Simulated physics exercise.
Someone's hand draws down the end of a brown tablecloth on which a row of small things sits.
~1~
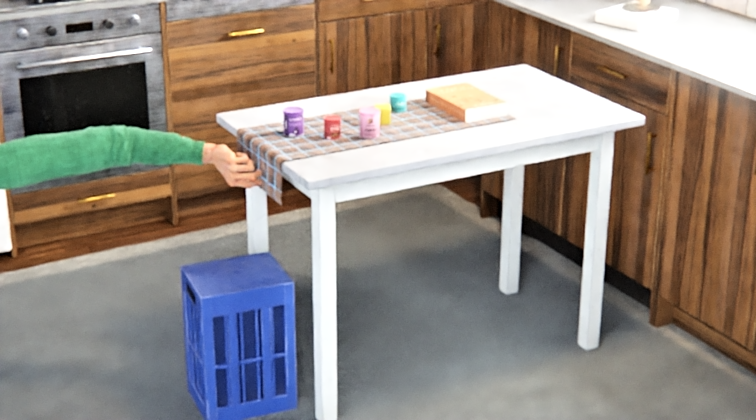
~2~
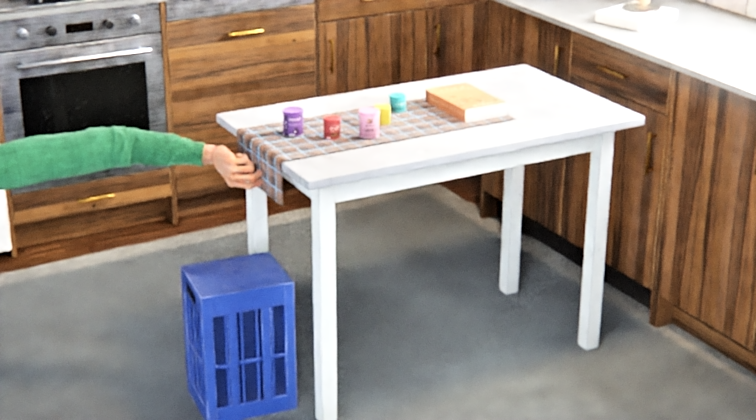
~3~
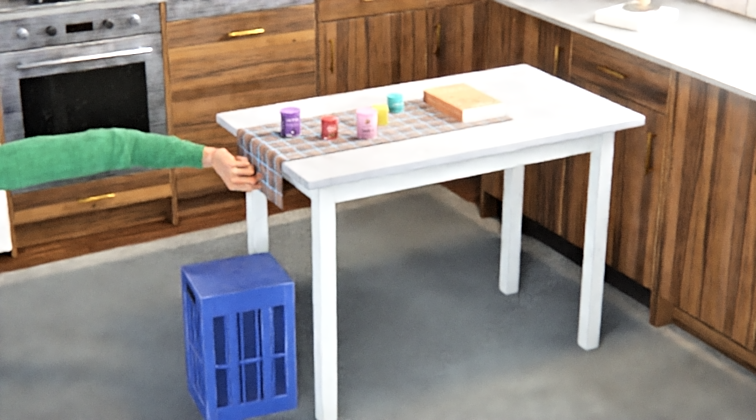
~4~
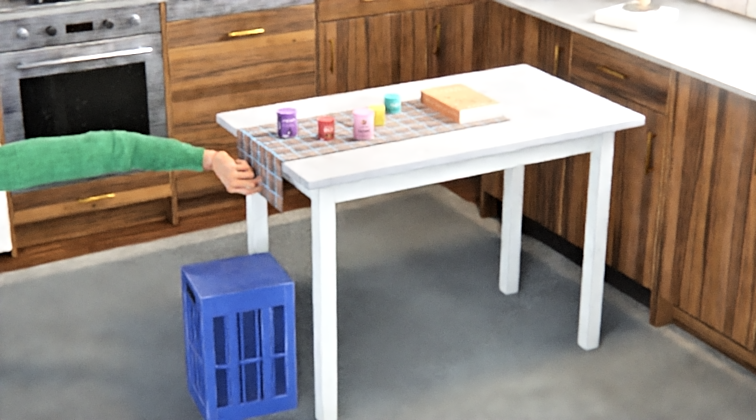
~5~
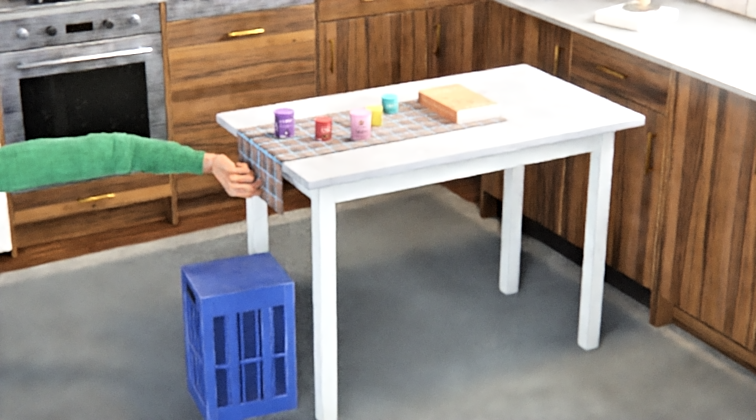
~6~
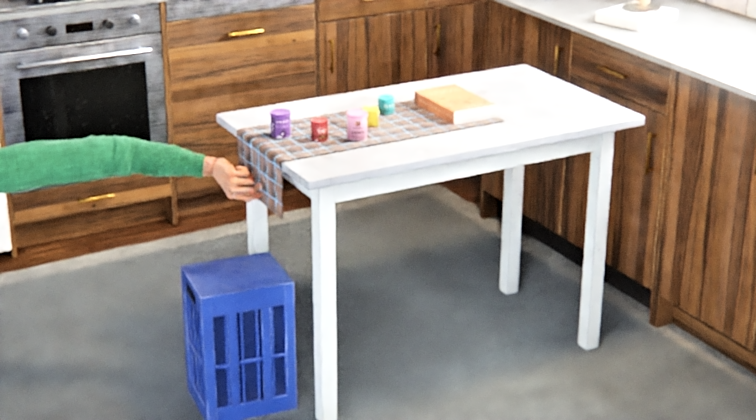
A brown checked tablecloth slides slowly left as a hand pulls its end, carrying small colourful items along.
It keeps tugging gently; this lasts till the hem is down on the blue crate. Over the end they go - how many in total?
Off the edge: Two.
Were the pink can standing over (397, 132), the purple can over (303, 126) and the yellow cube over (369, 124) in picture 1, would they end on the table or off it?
The pink can stays put; the purple can topples down; and the yellow cube stays put.
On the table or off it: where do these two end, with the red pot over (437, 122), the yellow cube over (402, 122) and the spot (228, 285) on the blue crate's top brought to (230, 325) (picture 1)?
The red pot stays put, the yellow cube stays put.
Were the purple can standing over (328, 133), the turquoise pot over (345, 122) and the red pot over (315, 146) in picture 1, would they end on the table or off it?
The purple can? It tips off. The turquoise pot stays where it is, and the red pot tips off.
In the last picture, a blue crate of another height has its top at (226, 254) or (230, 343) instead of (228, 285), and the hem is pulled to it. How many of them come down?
The tally is 1 and 4.
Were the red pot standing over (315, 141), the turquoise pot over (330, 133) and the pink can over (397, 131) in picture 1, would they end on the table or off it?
Red pot gone, turquoise pot gone, pink can stays.
A little later, hem near (260, 237); purple can gone.
Next, hem on the crate; purple can and red pot gone.
When it is over, hem on the crate; purple can and red pot gone. It carries off two.
